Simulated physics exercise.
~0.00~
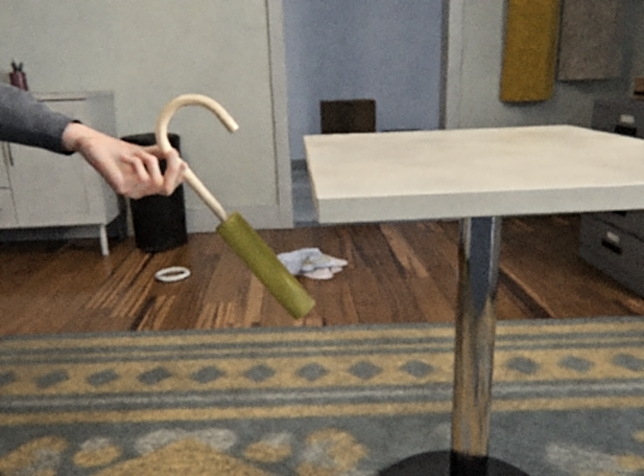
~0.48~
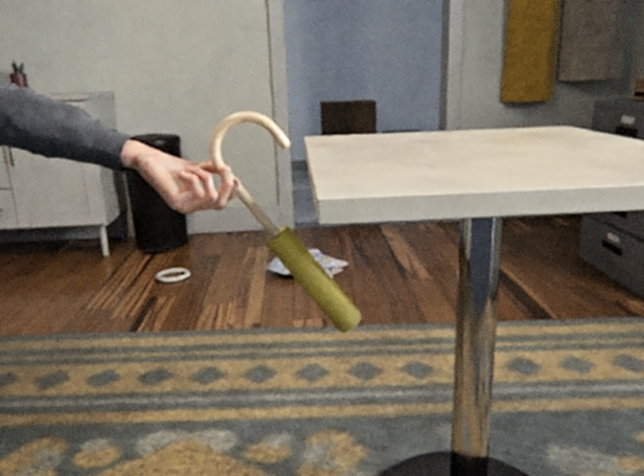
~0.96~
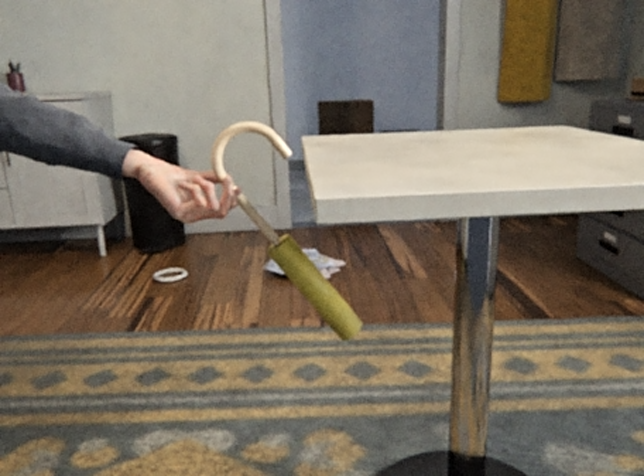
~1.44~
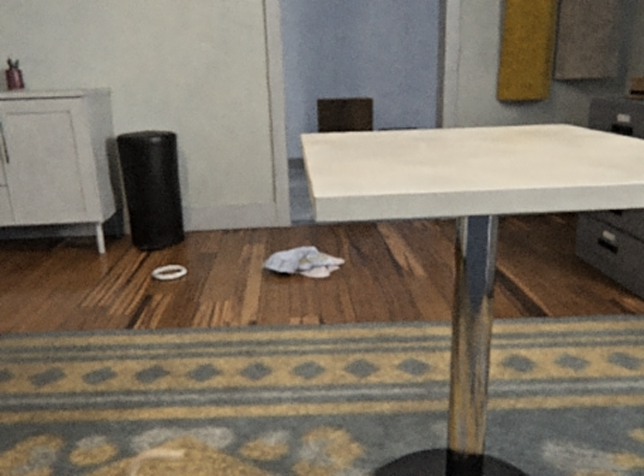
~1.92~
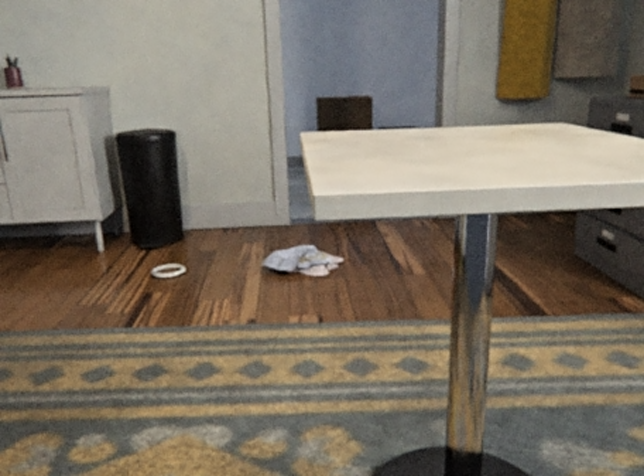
Yellow umbrella held by a hand moving right toward a white table's edge, failing to hang there and dropping out of view.
